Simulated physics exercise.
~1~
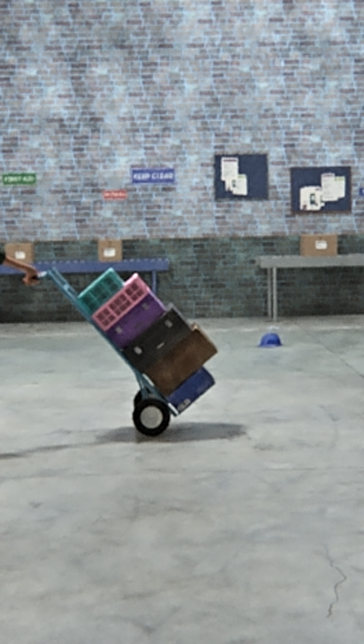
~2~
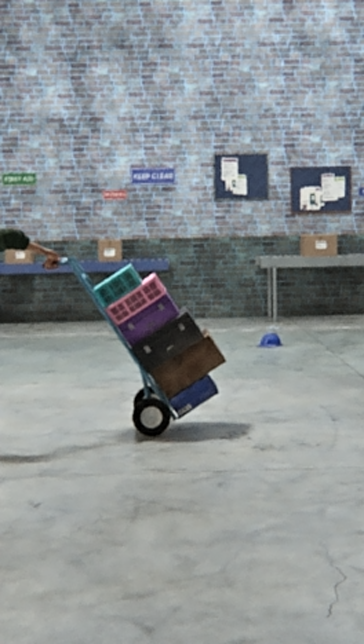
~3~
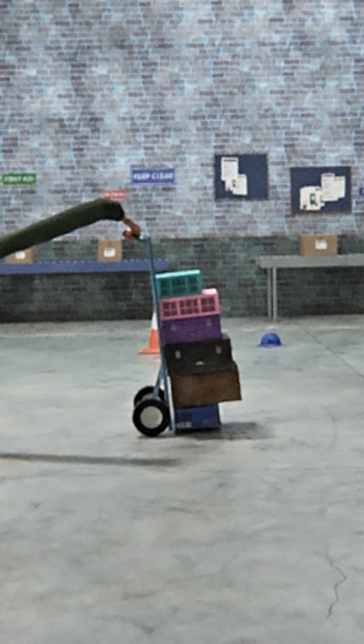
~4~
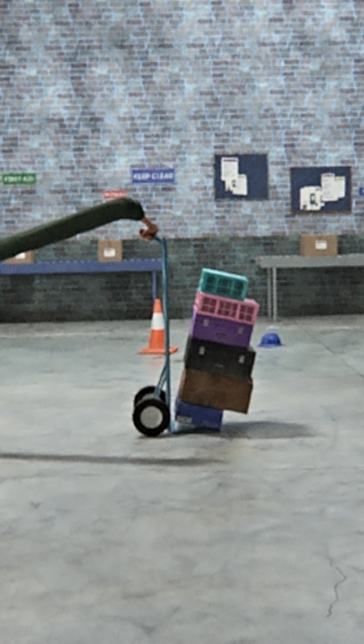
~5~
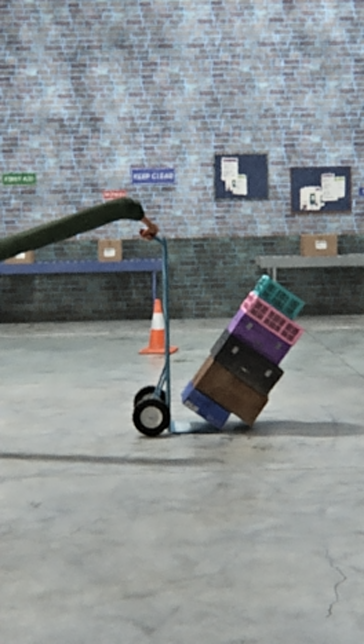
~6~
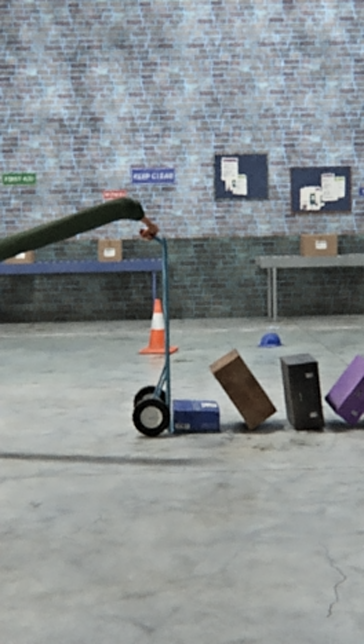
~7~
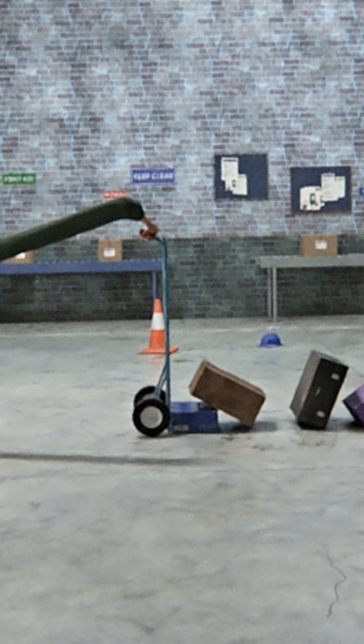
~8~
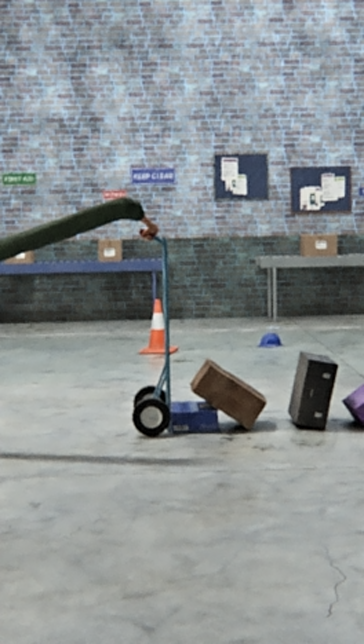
In a brick-walled warehouse, an arm in a dark sleeve swung a loaded hand truck upright, and the stack tipped off to the right, spilling crates and toolboxes across the floor while the brown box ended up leaning on the blue one.
